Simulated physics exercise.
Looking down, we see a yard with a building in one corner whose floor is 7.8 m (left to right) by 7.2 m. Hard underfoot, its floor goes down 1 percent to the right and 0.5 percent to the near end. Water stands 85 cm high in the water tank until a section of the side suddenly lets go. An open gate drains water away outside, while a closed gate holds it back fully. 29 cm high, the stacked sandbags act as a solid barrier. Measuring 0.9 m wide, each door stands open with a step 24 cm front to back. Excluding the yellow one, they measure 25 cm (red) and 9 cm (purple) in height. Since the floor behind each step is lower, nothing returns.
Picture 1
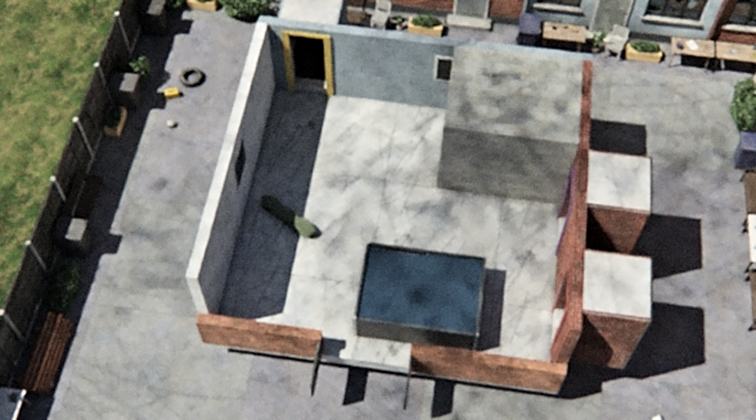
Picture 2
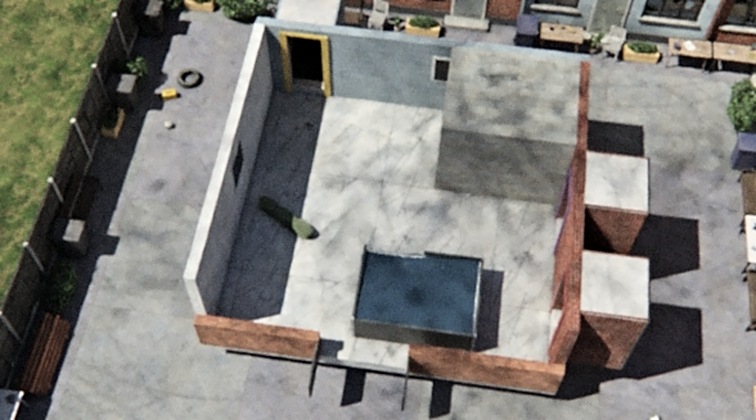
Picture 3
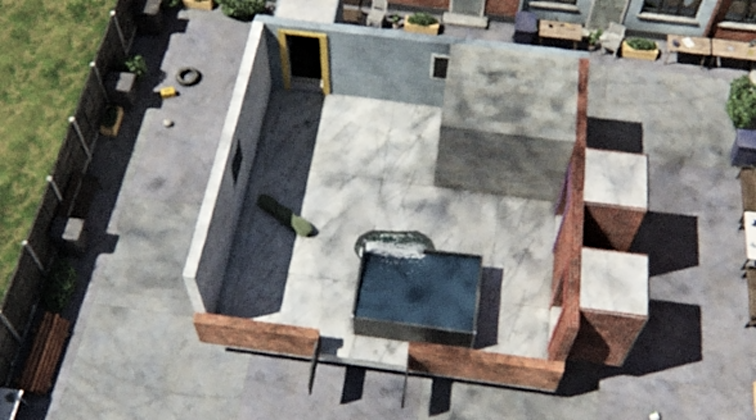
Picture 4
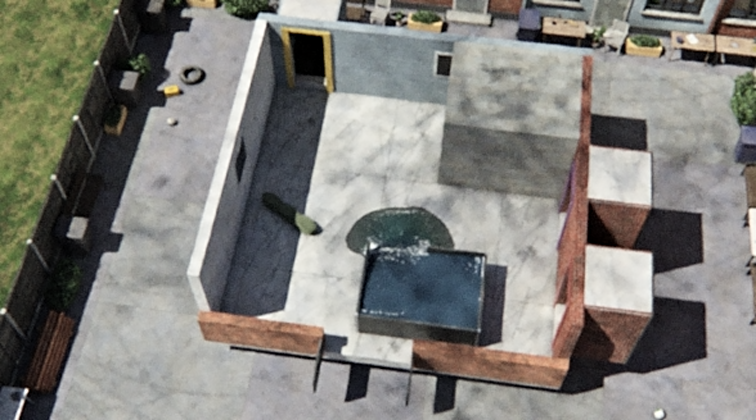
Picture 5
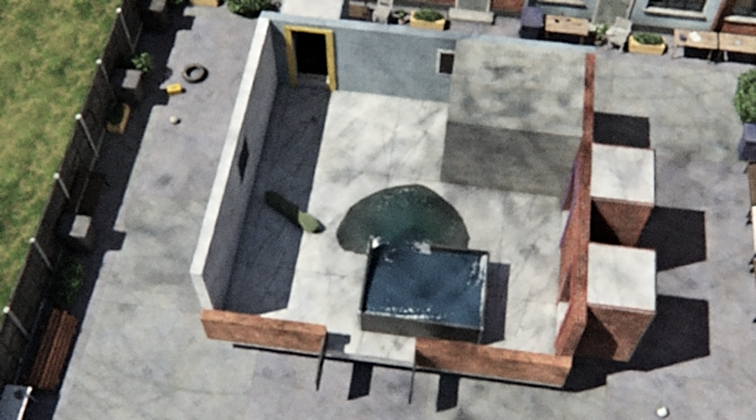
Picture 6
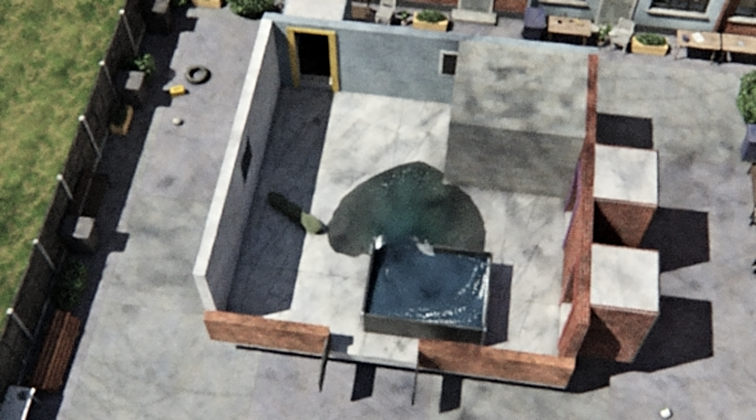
Water poured from the far side of a dark tank inside a roofless building and spread in a widening puddle across the pale floor, reaching the foot of a grey block and a green sandbag pile.
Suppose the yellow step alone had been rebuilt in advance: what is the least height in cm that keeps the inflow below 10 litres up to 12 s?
About 25 cm.
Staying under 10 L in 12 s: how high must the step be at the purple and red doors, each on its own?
Some 17 cm for purple, some 9.0 cm for red.
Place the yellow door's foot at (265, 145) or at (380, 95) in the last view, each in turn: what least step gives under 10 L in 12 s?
About 18 and 26 cm.
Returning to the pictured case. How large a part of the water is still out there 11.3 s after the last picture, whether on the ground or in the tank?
Roughly 90 percent of the water remains.
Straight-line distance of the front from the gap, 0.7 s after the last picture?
Close to 5.0 metres, I'd say.
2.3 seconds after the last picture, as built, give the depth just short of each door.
In cm: Red 0, yellow 21, purple 16.
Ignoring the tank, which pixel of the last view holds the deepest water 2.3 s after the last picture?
Look close to (292, 96).
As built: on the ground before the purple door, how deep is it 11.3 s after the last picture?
Lab note: Depth approx. 16.5 cm.
Then, 0.7 s after the last picture water covers 35 % of the floor, deepest (44 cm) near (390, 251); it has not reached the yellow door.
Then, 2.3 s after the last picture water covers 55 % of the floor, deepest (43 cm) near (292, 96); 21 cm at the yellow door, 0 litres in over its 26 cm step.
Then, 11.3 s after the last picture water covers 95 % of the floor, deepest (18 cm) near (557, 335); 9 cm at the yellow door, 8 litres in over its 26 cm step.
At the yellow door as built, the water peaked near 29 cm, 3.3 s after the last picture.
With a step of 20 cm, 39 litres would have come in within the 12 s; with 27.5 cm, 5 litres. So under 10 litres takes about 25 cm.
